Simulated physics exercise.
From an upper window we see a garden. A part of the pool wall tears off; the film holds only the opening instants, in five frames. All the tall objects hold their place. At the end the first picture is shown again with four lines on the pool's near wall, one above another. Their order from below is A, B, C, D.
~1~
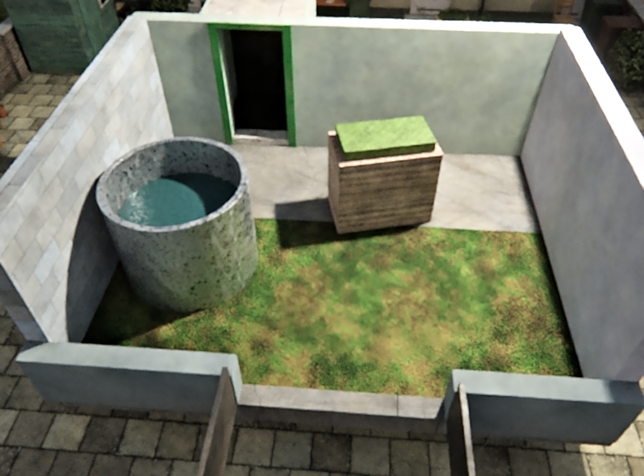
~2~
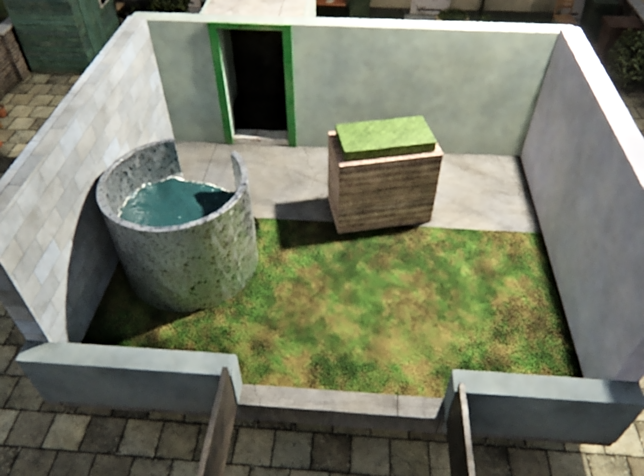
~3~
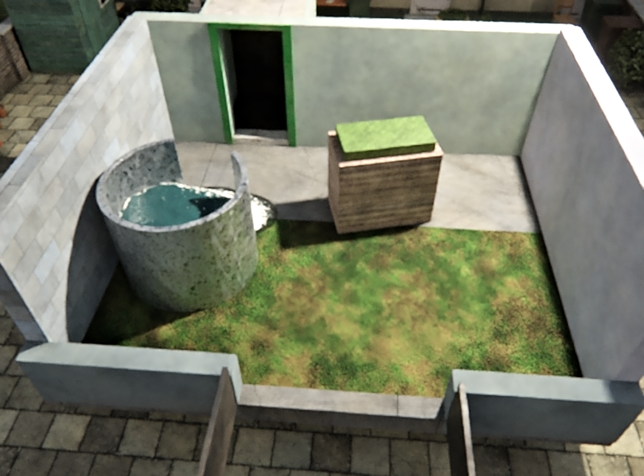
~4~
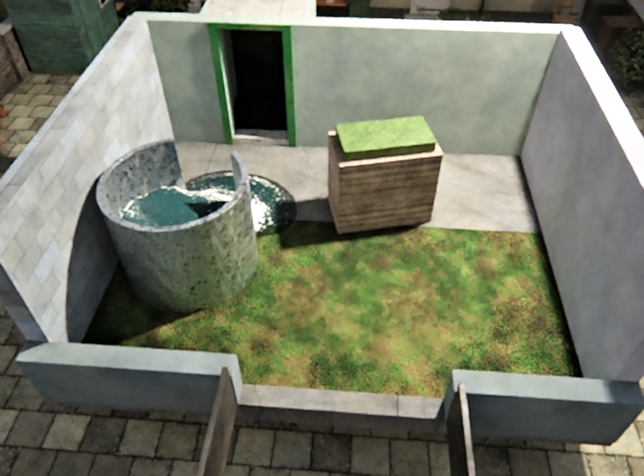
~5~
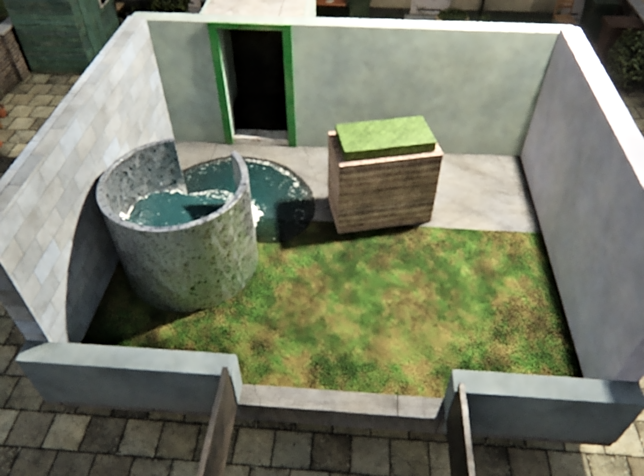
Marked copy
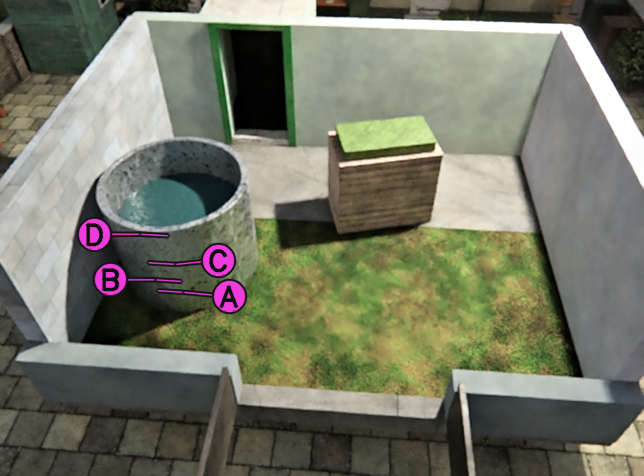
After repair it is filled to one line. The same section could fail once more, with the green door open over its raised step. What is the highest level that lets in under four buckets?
A.
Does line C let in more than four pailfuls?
Yes, it does.
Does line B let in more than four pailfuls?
Yes.
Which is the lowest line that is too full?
That is line B.
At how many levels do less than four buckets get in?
One.
In magenta, A at (171, 291); B at (167, 280); C at (162, 263); D at (153, 234); from the bottom up A, B, C, D.
For line A, a bucket or two gets in.
For line B, about 9 bucketfuls get in.
For line C, dozens of bucketfuls pour in.
For line D, dozens of bucketfuls pour in.
